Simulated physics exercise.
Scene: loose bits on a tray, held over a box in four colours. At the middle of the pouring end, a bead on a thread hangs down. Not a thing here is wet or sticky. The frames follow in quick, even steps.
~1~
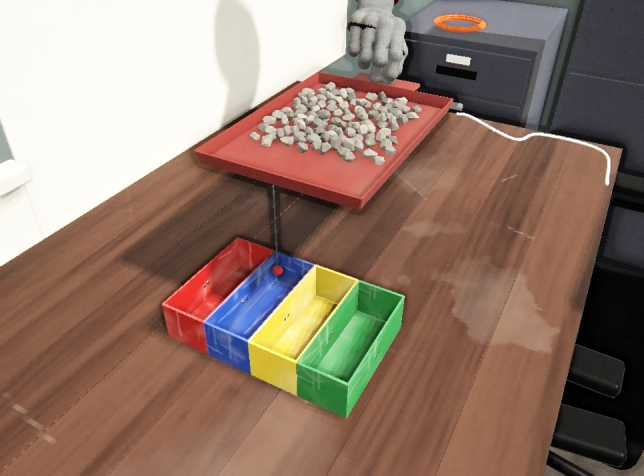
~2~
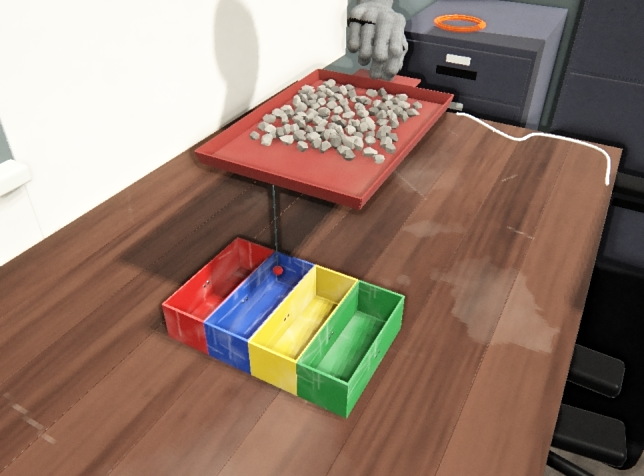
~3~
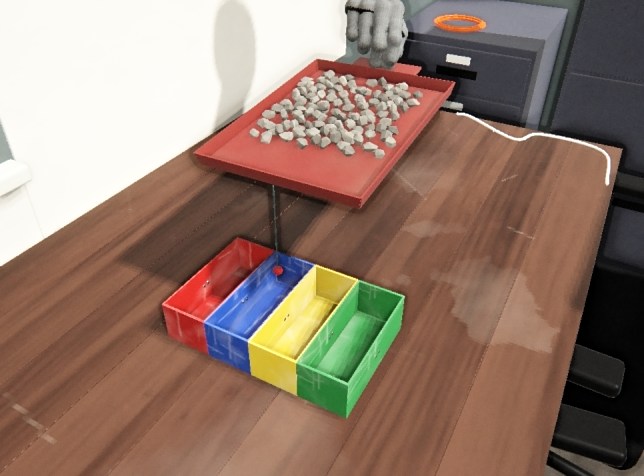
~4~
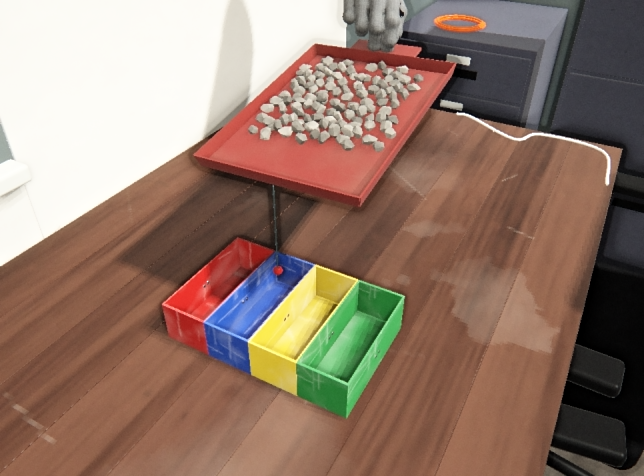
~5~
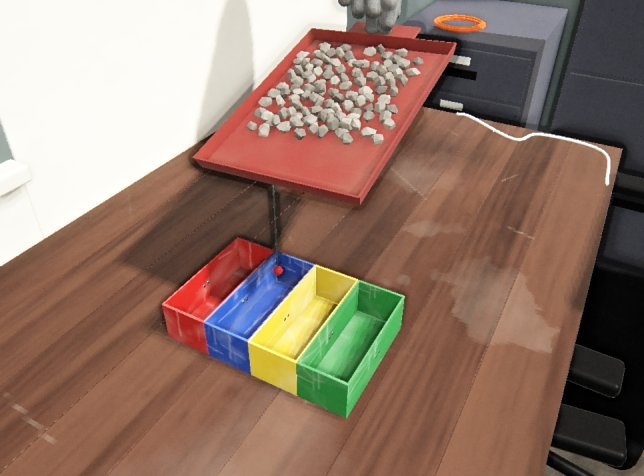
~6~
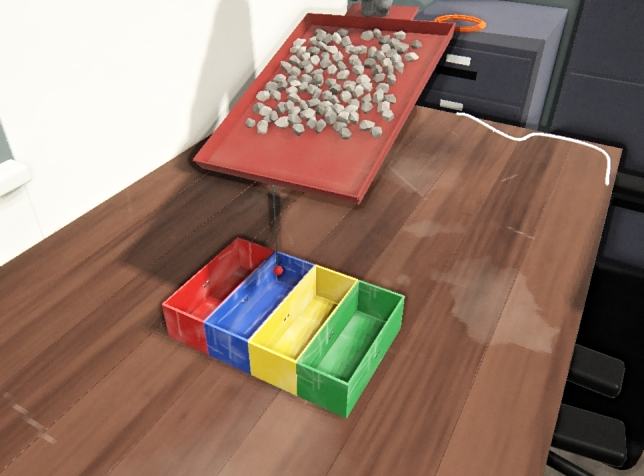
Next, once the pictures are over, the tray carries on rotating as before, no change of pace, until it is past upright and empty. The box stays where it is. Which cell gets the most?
The red cell gets the most.
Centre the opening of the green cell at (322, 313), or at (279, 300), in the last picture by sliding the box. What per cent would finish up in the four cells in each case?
Around 90 per cent for the first position, around 90 per cent for the second.
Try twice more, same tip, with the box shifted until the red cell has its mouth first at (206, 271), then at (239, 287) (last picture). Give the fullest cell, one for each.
That red cell, then that red cell.
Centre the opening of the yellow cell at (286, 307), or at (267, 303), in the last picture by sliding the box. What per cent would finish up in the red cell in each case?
First try: Roughly 50 per cent; second try: Roughly 30 per cent.
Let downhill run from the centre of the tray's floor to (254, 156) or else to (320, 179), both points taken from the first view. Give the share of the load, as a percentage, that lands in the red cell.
Lab note: Case 1 near 50 %, case 2 near 0 %.
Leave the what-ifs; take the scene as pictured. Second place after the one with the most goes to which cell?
That blue cell.
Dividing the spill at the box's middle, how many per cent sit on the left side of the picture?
Close to 100 per cent.
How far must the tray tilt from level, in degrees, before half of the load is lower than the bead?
That would be about 85 degrees from level.
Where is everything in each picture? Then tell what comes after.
In the first frame, corners of the pouring end near (199, 150) and (360, 196), level; middle of the load near (336, 121), bits of gravel; bead on its thread near (278, 270); red cell near (186, 326); blue cell near (228, 345); yellow cell near (273, 365); green cell near (322, 387).
In the second frame, corners of the pouring end near (199, 150) and (360, 196), level; middle of the load near (336, 119).
In the third frame, corners of the pouring end near (199, 152) and (359, 195), tipped barely, lowest at the left corner; middle of the load near (336, 112).
In the fourth frame, corners of the pouring end near (198, 154) and (358, 194), tipped a little, lowest at the left corner; middle of the load near (335, 102).
In the fifth frame, corners of the pouring end near (198, 156) and (357, 194), tipped clearly, lowest at the left corner; middle of the load near (333, 92).
In the sixth frame, corners of the pouring end near (197, 158) and (356, 193), tipped clearly, lowest at the left corner; middle of the load near (331, 83); red cell near (186, 326); blue cell near (228, 345); yellow cell near (273, 365); green cell near (322, 387).
Shortly afterwards, tray tipped steeply; the bulk on the tray; near a quarter falling or outside the box.
Next, tray tipped past a quarter turn; near a quarter on the tray; near a third in the red cell; a little in the blue cell; only a few in the yellow cell; near a quarter falling or outside the box.
Some moments later, tray tipped past a quarter turn; near half in the red cell; near a quarter in the blue cell; a little in the yellow cell; near a quarter falling or outside the box.
In the end, tray tipped past a quarter turn; near half in the red cell; near a quarter in the blue cell; a little in the yellow cell; none at all in the green cell; near a quarter outside the box.
